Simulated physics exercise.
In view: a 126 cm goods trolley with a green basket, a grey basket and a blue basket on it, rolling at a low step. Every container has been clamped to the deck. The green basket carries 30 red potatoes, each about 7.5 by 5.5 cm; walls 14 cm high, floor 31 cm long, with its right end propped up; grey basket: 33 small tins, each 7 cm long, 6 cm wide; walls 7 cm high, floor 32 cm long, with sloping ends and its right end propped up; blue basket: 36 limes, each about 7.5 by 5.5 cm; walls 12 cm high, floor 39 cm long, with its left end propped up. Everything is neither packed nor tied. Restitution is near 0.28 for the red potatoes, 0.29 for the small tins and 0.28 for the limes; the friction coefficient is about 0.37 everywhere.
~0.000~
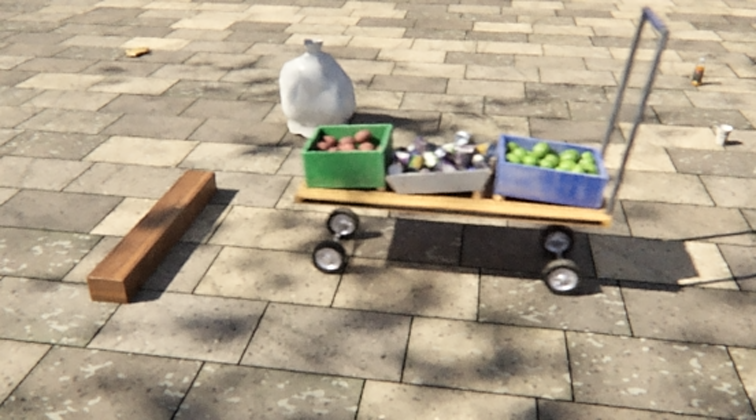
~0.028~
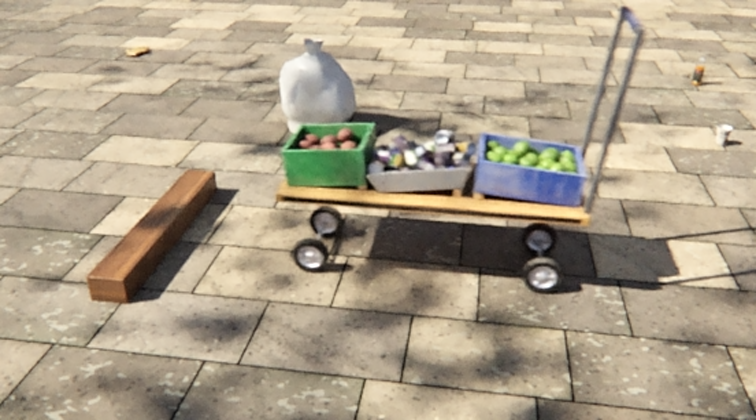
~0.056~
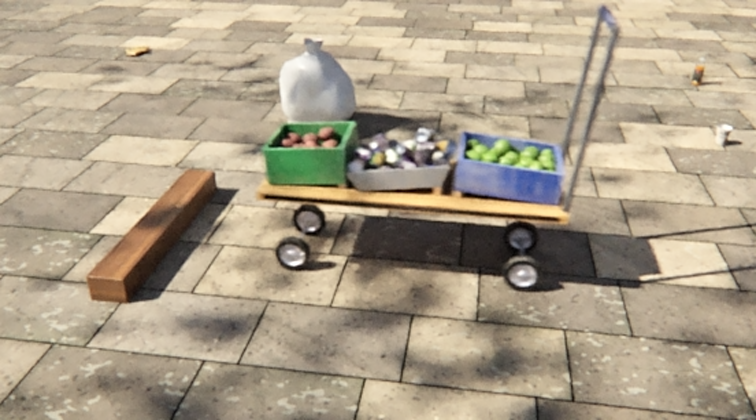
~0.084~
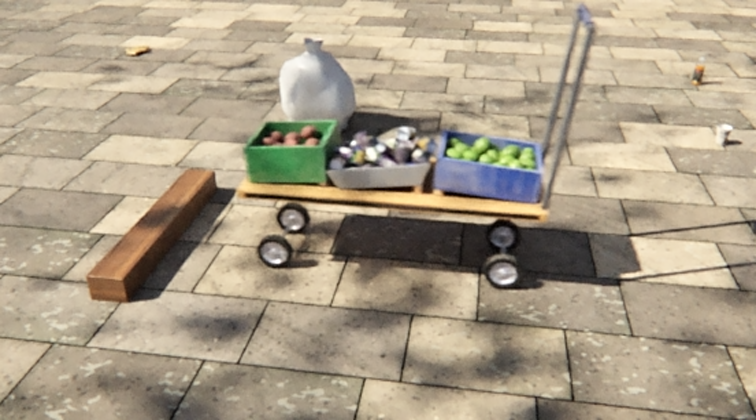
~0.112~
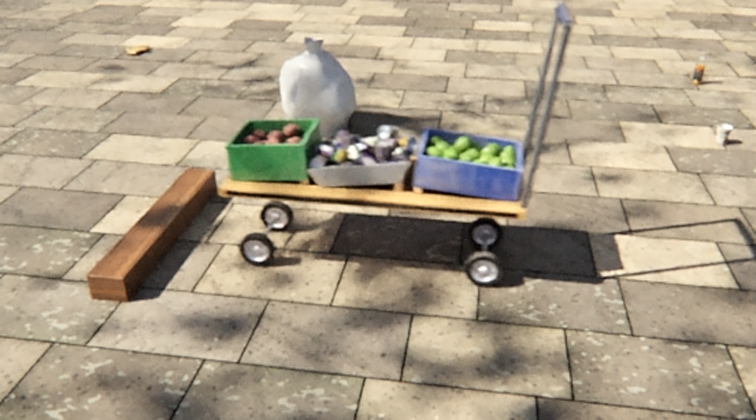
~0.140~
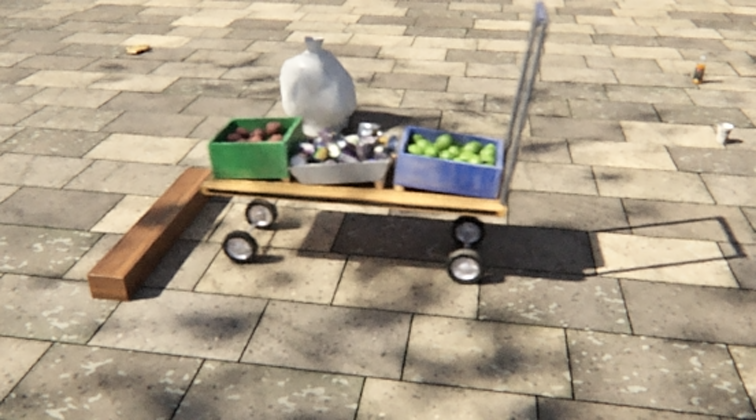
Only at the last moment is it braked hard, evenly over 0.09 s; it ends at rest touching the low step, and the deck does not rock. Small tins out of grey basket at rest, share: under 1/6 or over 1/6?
Over 1/6.
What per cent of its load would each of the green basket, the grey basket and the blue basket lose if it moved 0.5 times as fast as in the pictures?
Green basket 0, grey basket 10, blue basket 0 per cent.
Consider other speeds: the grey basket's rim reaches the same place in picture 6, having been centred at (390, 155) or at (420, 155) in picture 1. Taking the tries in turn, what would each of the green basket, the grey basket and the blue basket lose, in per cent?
Per cent lost, first try then second - green basket: 0, 0; grey basket: 10, 20; blue basket: 0, 0.
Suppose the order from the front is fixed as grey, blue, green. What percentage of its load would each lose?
In that case green basket 0, grey basket 60, blue basket 0 per cent.
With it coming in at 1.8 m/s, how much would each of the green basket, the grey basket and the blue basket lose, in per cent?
In that case the green basket sheds 0 per cent of its load, the grey basket 10 per cent, and the blue basket 0 per cent.
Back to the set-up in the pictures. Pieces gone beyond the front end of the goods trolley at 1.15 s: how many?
Roughly 4.
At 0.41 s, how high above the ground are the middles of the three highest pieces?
About 70 cm.
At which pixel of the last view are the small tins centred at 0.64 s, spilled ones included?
The middle is around (256, 150).
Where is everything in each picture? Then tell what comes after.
In the first picture (we follow the rim corner now nearest the camera), grey basket at (488, 170); green basket at (379, 151); 69 cm still to roll; nothing out yet.
The second picture shows grey basket at (467, 168); green basket at (359, 150); 61 cm still to roll.
The third picture shows grey basket at (446, 167); green basket at (339, 148); 53 cm still to roll.
The fourth picture shows grey basket at (426, 165); green basket at (319, 146); 45 cm still to roll.
The fifth picture shows grey basket at (406, 163); green basket at (300, 144); 36 cm still to roll.
The sixth picture shows grey basket at (386, 161); green basket at (281, 142); 28 cm still to roll; nothing out yet.
After 0.19 s, the brake bites.
After 0.29 s, 0 of 30 out of the green basket, 0 of 33 out of the grey basket and 0 of 36 out of the blue basket.
After 0.41 s, 0 of 30 out of the green basket, 5 of 33 out of the grey basket and 0 of 36 out of the blue basket.
After 0.64 s, 2 of 30 out of the green basket, 7 of 33 out of the grey basket and 0 of 36 out of the blue basket.
Final count (at 1.15 s), 3 of 30 out of the green basket, 9 of 33 out of the grey basket and 0 of 36 out of the blue basket. Asked share, 9 of 33, 27 per cent.
